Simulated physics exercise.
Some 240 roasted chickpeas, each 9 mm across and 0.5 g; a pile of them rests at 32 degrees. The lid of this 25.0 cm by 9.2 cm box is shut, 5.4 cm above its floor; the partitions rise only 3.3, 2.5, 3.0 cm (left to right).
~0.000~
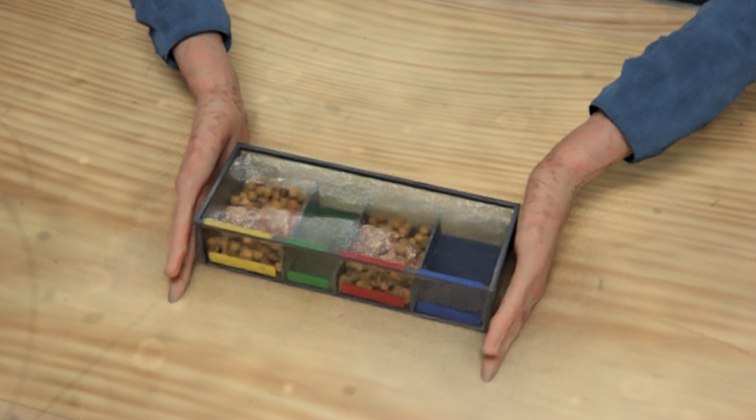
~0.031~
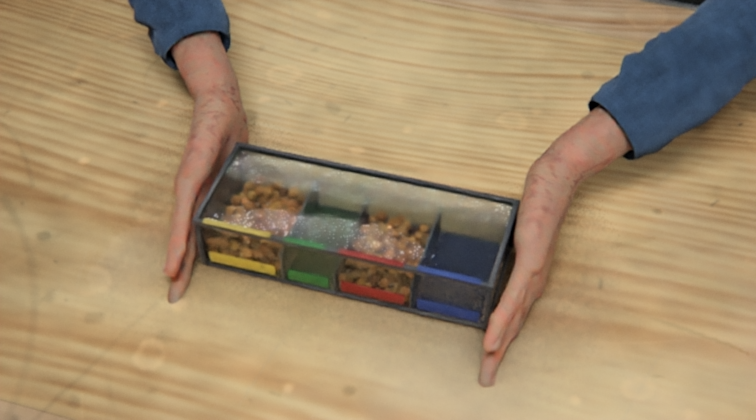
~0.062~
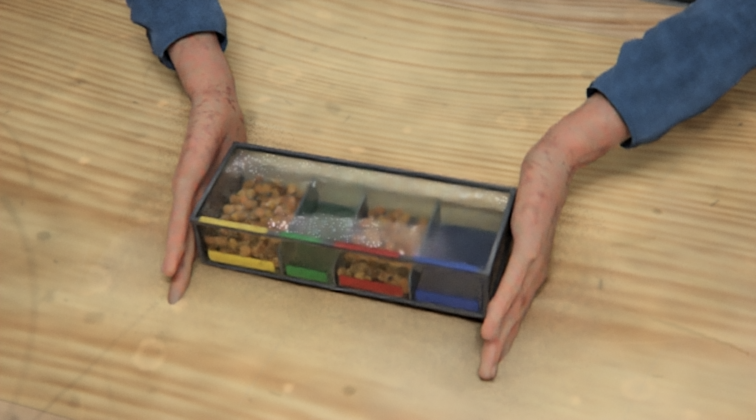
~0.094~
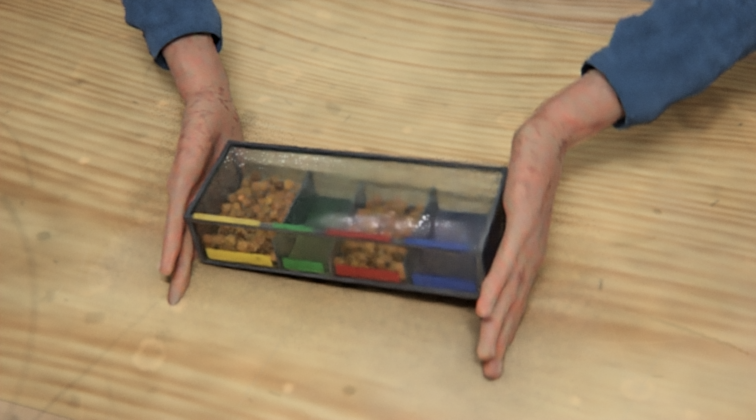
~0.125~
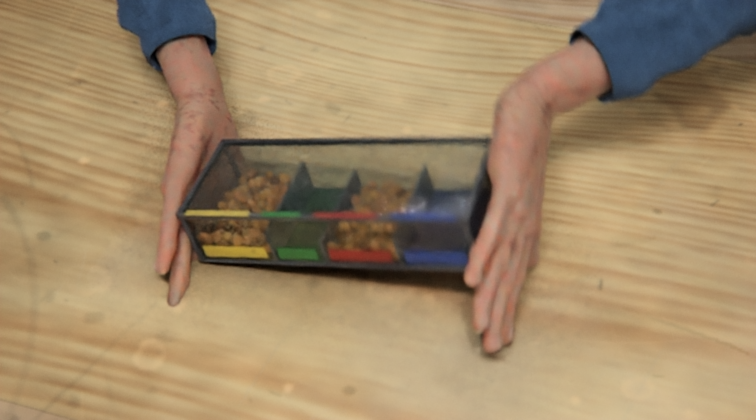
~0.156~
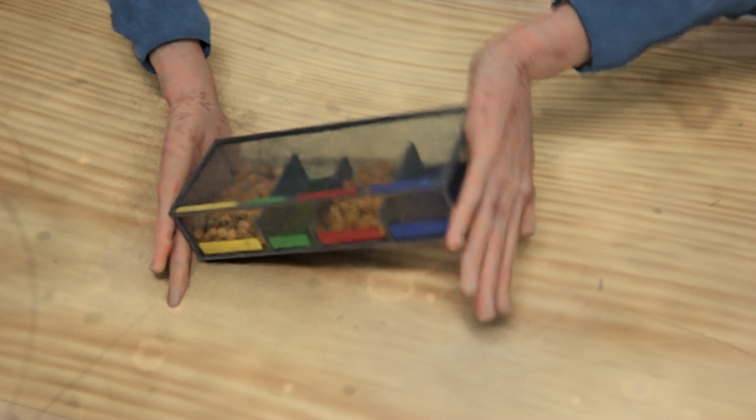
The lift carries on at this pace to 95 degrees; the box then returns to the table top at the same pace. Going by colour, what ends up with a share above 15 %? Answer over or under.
Red under, blue under, green under, yellow over.
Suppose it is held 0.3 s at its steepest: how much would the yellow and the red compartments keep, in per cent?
Then: Yellow 95, red 0.
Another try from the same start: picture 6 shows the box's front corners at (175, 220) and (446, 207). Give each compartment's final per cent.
Red 0, blue 0, green 5, yellow 95.
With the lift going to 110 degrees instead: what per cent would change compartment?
Some 35 per cent.
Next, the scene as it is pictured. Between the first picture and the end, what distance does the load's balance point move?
About 4.5 cm.
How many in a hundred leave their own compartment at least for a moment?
Some 35 per cent.
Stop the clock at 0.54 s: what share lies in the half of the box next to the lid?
Roughly 60 per cent.
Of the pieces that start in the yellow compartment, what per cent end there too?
About 100 per cent.
After 0.54 s, tilt 94 degrees; red 10 %, green 20 %, yellow 70 %.
Then, at 0.79 s, tilt 38 degrees; green 5 %, yellow 95 %.
Then, at 1.15 s, tilt 0 degrees; green 5 %, yellow 95 %.
By 1.5 s all is still; red 0 %, blue 0 %, green 5 %, yellow 95 %.
